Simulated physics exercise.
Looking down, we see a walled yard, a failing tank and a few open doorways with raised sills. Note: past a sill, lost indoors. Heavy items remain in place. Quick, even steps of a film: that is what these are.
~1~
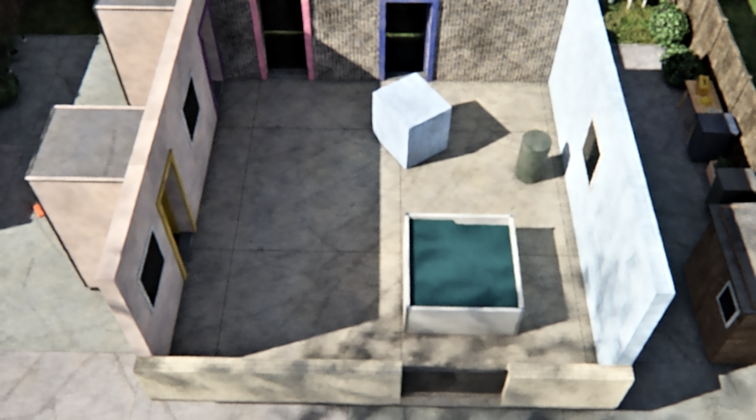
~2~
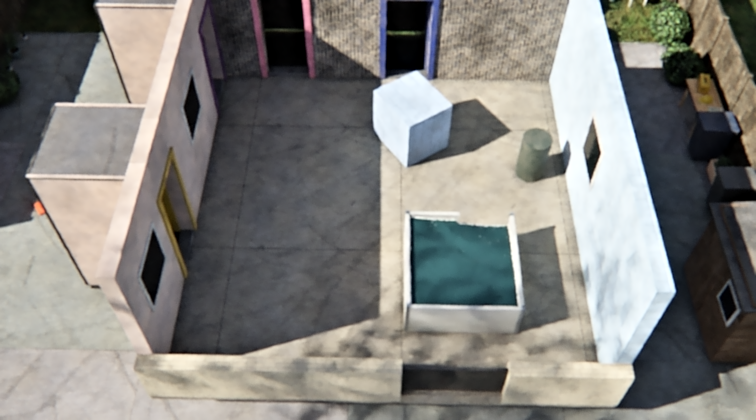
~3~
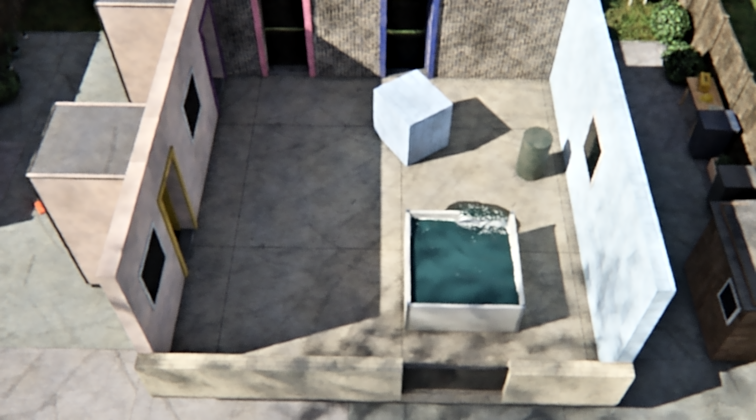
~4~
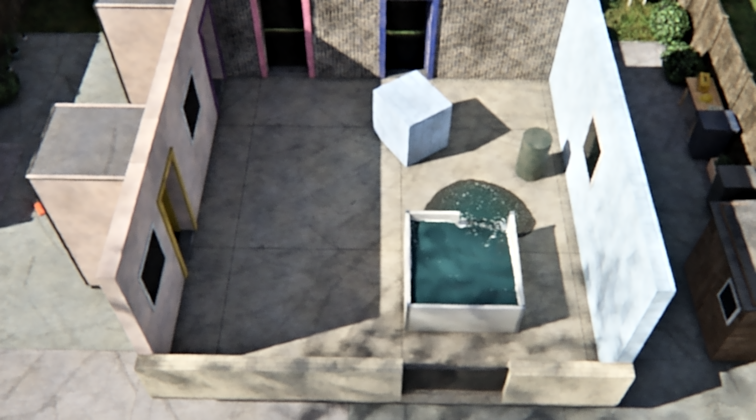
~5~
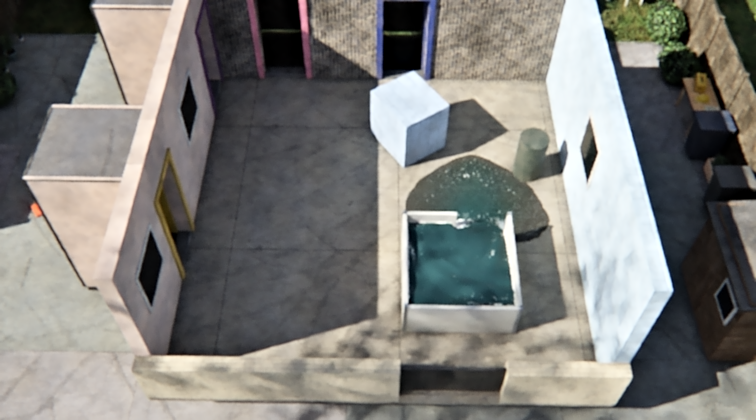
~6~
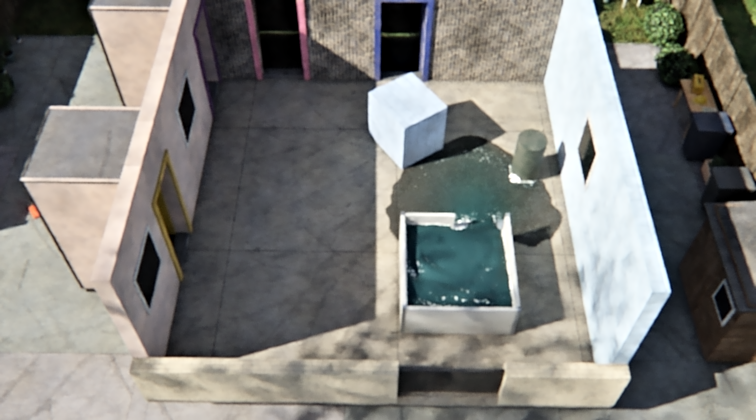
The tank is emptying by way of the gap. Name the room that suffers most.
Blue.
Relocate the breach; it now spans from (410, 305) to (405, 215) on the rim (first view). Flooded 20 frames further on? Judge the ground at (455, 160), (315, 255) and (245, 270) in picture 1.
The first spot is left untouched, the second is soaked through and the third is soaked through.
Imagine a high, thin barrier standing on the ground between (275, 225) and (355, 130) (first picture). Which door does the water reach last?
Answer: The yellow one.
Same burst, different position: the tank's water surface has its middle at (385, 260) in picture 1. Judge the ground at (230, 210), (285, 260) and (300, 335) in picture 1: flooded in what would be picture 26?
Log, spots in order: Unwetted / unwetted / unwetted.
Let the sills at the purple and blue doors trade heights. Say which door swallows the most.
My answer is the purple door.
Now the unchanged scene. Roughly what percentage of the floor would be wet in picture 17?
About 30 in a hundred.
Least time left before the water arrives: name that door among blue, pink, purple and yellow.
It is the door marked blue.
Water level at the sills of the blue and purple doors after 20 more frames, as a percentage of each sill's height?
Around 150 in a hundred for the first and 0 in a hundred for the second.
A moment on, water covers 20 % of the floor; yellow door not reached, purple door not reached, pink door not reached, blue door not reached.
Next, water covers 30 % of the floor; yellow door not reached, purple door not reached, pink door not reached, blue door wet at the sill, nothing in.
Then, water covers 45 % of the floor; yellow door not reached, purple door not reached, pink door not reached, blue door a trickle in.
Later, water covers 60 % of the floor; yellow door wet at the sill, nothing in, purple door wet at the sill, nothing in, pink door wet at the sill, nothing in, blue door some in.
In the end, water covers 95 % of the floor; yellow door wet at the sill, nothing in, purple door wet at the sill, nothing in, pink door wet at the sill, nothing in, blue door some in; the blue door has let in the most.
